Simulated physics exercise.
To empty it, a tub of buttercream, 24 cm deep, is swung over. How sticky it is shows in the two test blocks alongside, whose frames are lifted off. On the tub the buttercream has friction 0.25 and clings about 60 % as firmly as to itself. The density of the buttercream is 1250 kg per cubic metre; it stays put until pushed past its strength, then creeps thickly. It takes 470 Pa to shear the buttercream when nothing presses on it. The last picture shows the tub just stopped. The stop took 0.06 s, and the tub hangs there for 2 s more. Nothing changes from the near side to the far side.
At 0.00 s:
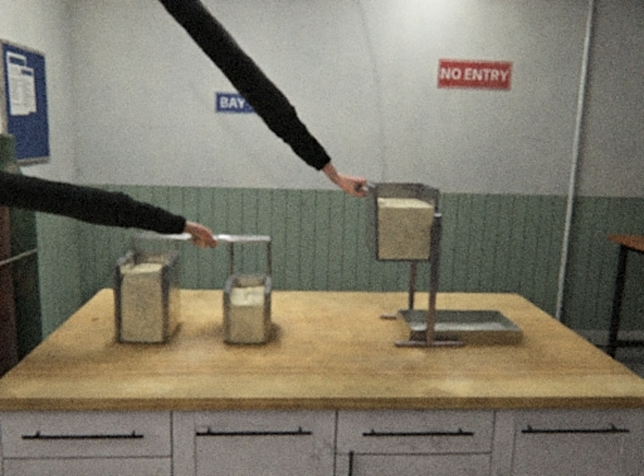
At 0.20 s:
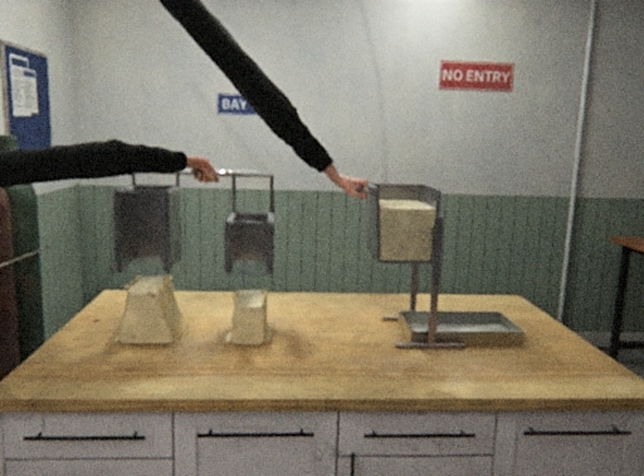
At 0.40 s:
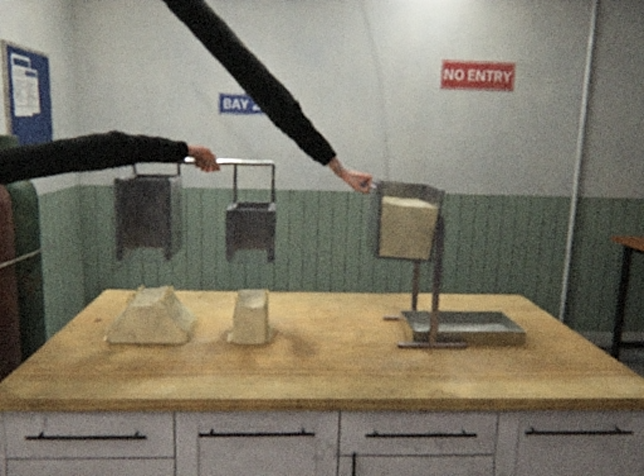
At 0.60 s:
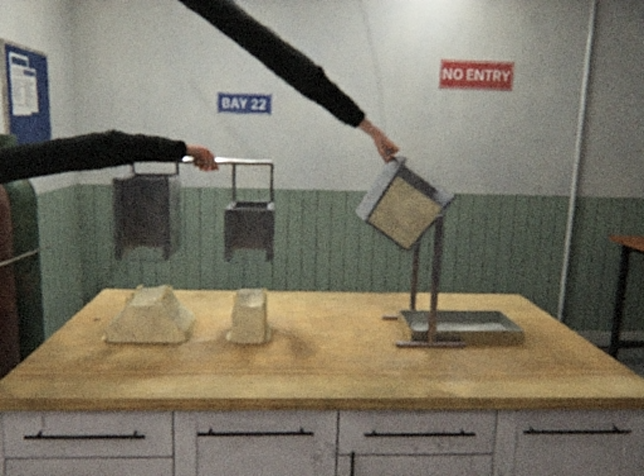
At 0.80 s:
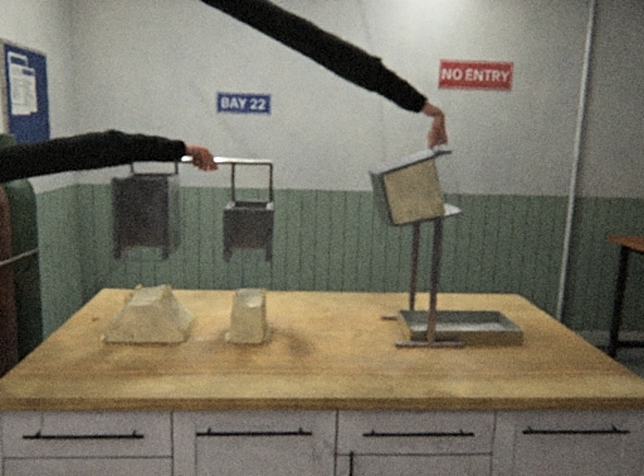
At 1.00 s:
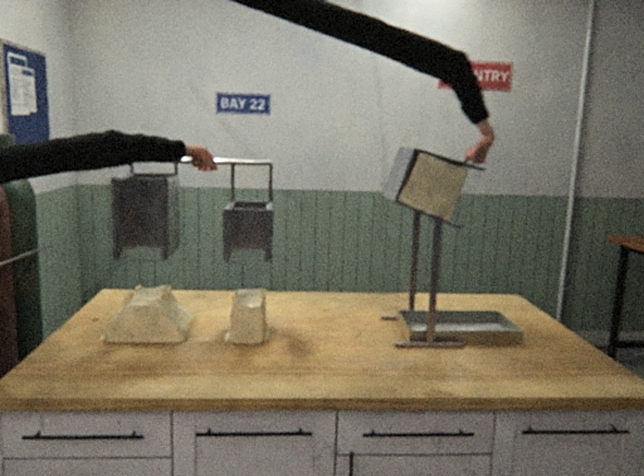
Two dark-sleeved arms reach in over a pale wooden counter with light drawers, seen from the front by a still camera, in a room with green panelling below a grey wall. The left arm lifts two grey metal moulds off cream-coloured blocks, and the larger, left block slumps lower and wider. The other arm swings a tub of cream-coloured filling clockwise on its stand, onto its side above a shallow tray.
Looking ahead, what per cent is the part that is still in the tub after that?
It comes to some 0 %.
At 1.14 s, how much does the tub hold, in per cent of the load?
About 85 %.
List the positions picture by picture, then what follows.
Handle-side rim at (378, 188), tilt 0 degrees; crest of the buttercream at (379, 206); block heights 23 cm, 14 cm (left to right), in the first frame.
Handle-side rim at (379, 189), tilt 0 degrees; crest of the buttercream at (381, 207); block heights 19 cm, 14 cm (left to right), in the second frame.
Handle-side rim at (383, 185), tilt 4 degrees; crest of the buttercream at (388, 204); block heights 15 cm, 14 cm (left to right), in the third frame.
Handle-side rim at (408, 160), tilt 34 degrees; crest of the buttercream at (400, 178); block heights 14 cm, 14 cm (left to right), in the fourth frame.
Handle-side rim at (451, 153), tilt 74 degrees; crest of the buttercream at (429, 161); block heights 14 cm, 14 cm (left to right), in the fifth frame.
Handle-side rim at (484, 171), tilt 107 degrees; crest of the buttercream at (425, 155); block heights 14 cm, 14 cm (left to right), in the sixth frame.
After 1.14 s, the tub is at 107 degrees and holds 87 %.
After 1.31 s, the tub is at 107 degrees and holds 38 %.
After 1.48 s, the tub is at 107 degrees and holds 7 %.
After 1.65 s, the tub is at 107 degrees and holds 0 %.
After 3.00 s, the tub is at 107 degrees and holds 0 %.
